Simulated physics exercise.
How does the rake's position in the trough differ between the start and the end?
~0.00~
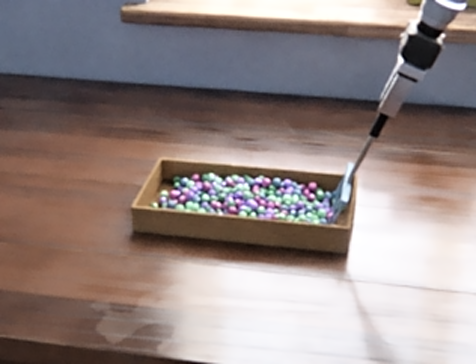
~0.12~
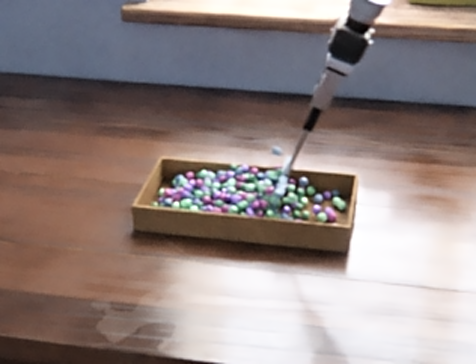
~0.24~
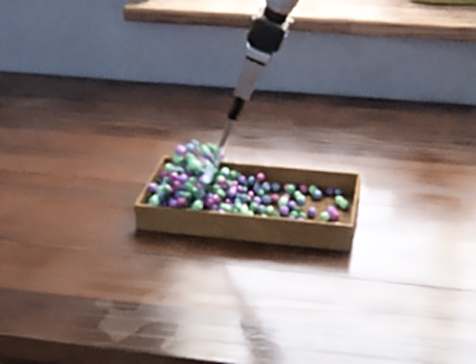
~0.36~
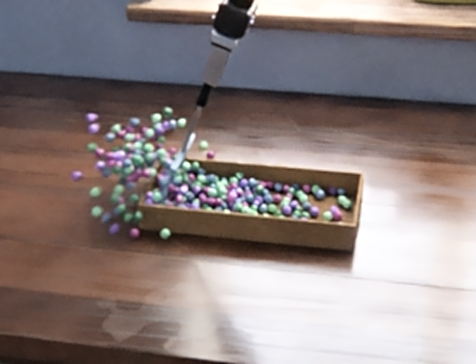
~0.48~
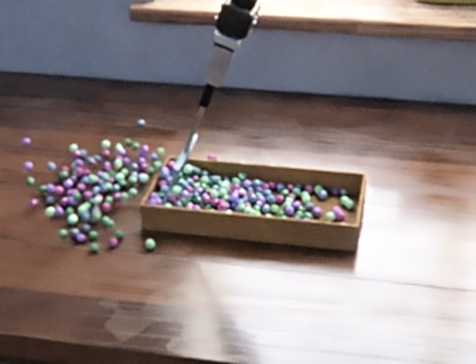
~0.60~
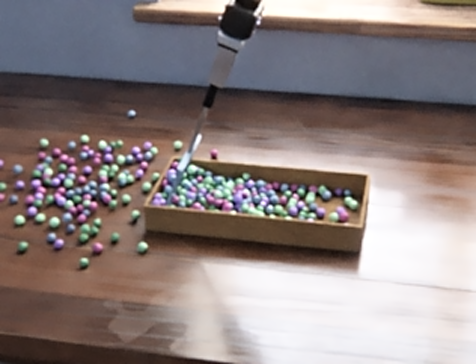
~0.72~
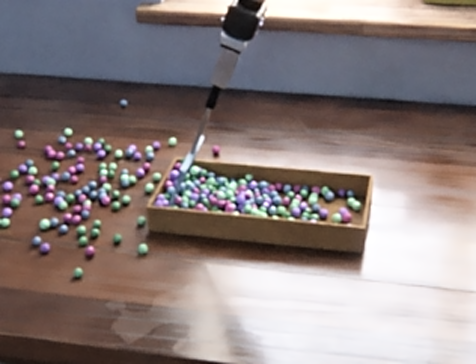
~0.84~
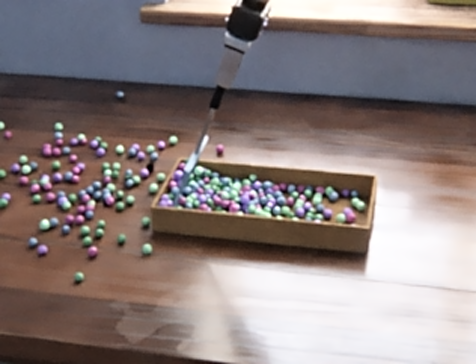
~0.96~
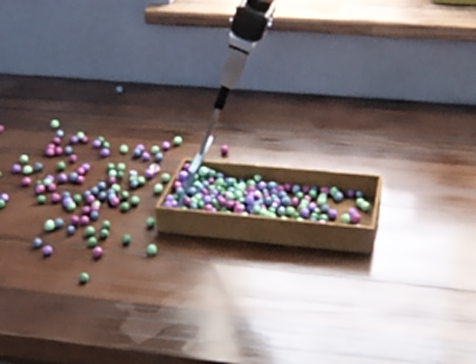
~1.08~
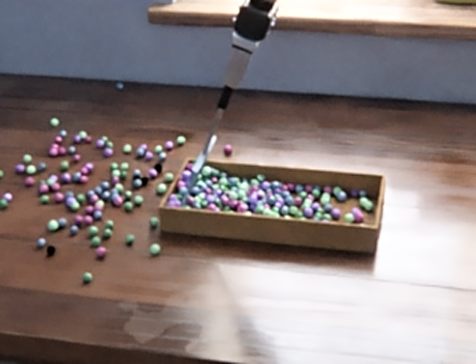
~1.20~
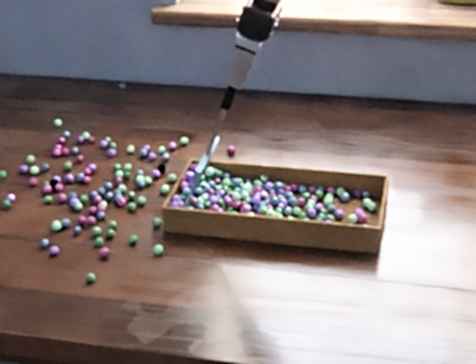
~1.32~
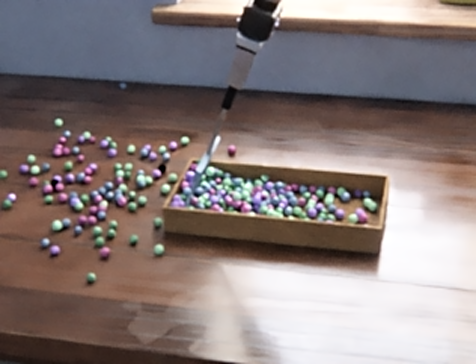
At the start the rake is at the right end of the trough. By the end it is at the left end, beside the spilled sweets.
